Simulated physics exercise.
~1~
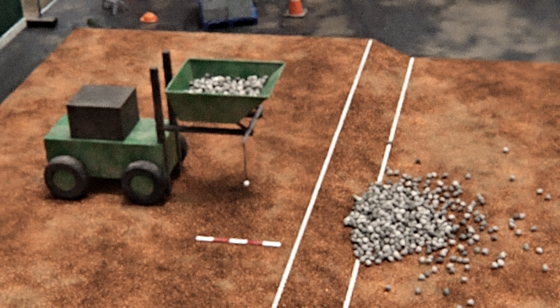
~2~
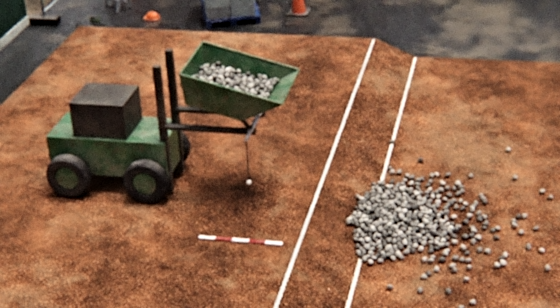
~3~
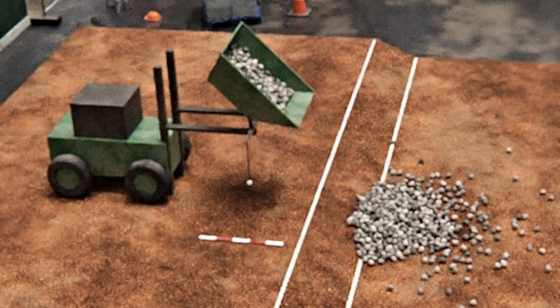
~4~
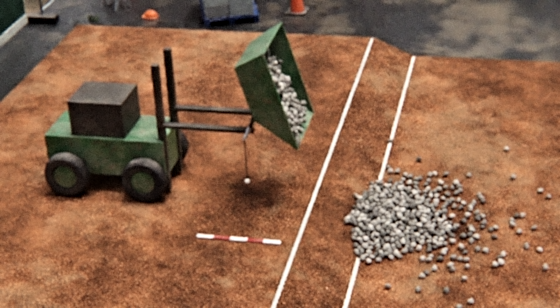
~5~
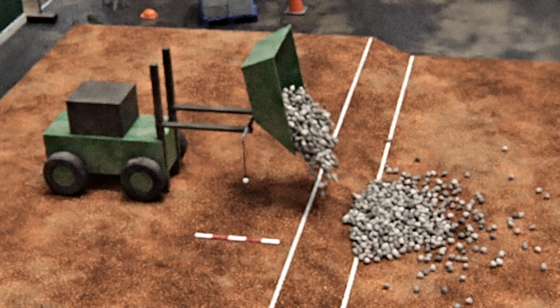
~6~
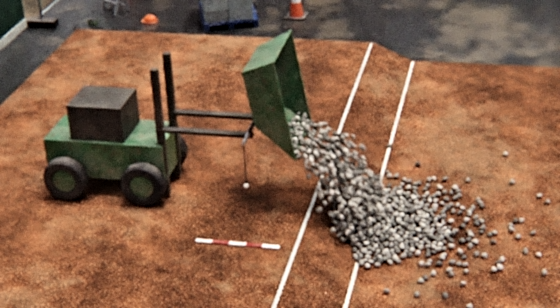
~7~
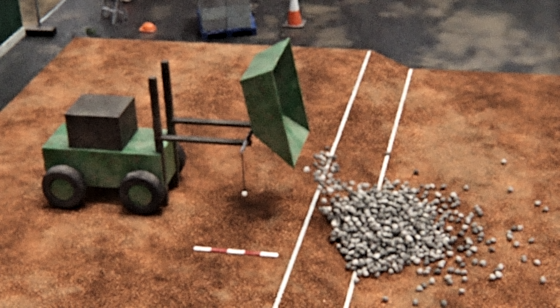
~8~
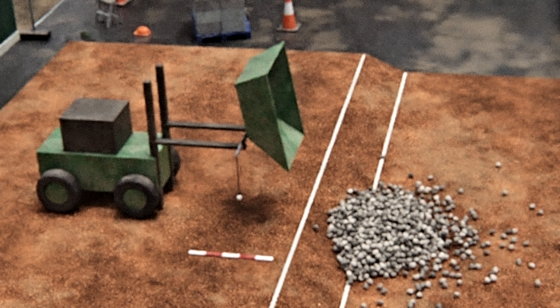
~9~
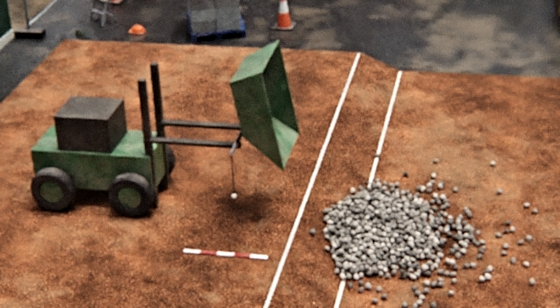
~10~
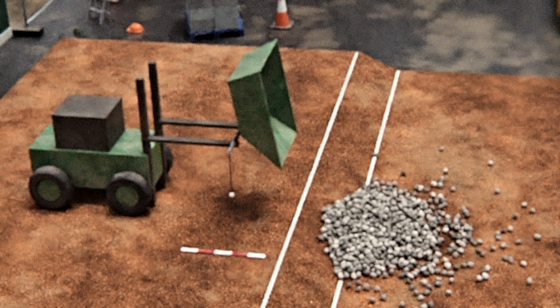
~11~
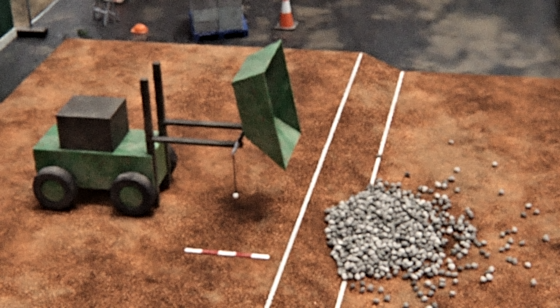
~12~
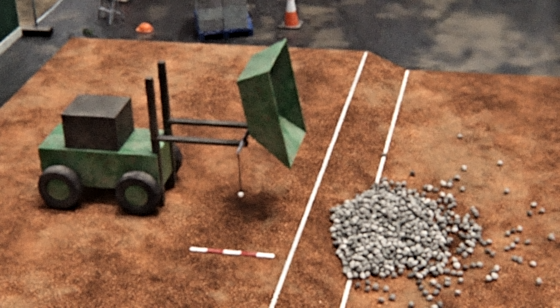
A patch of reddish-brown ground beside dark paving is seen from above, through a view that sways slightly. On the left stands a green fork truck with a dark box on top, holding a green skip of grey stones above a hanging white ball and a red-and-white staff. Two white lines cross the ground to the right, where a loose heap of similar stones lies. The skip tips steeply rightward, and its stones pour over the first line and slide into the heap. It ends empty and still tilted, beside a larger pile spread across the second line.
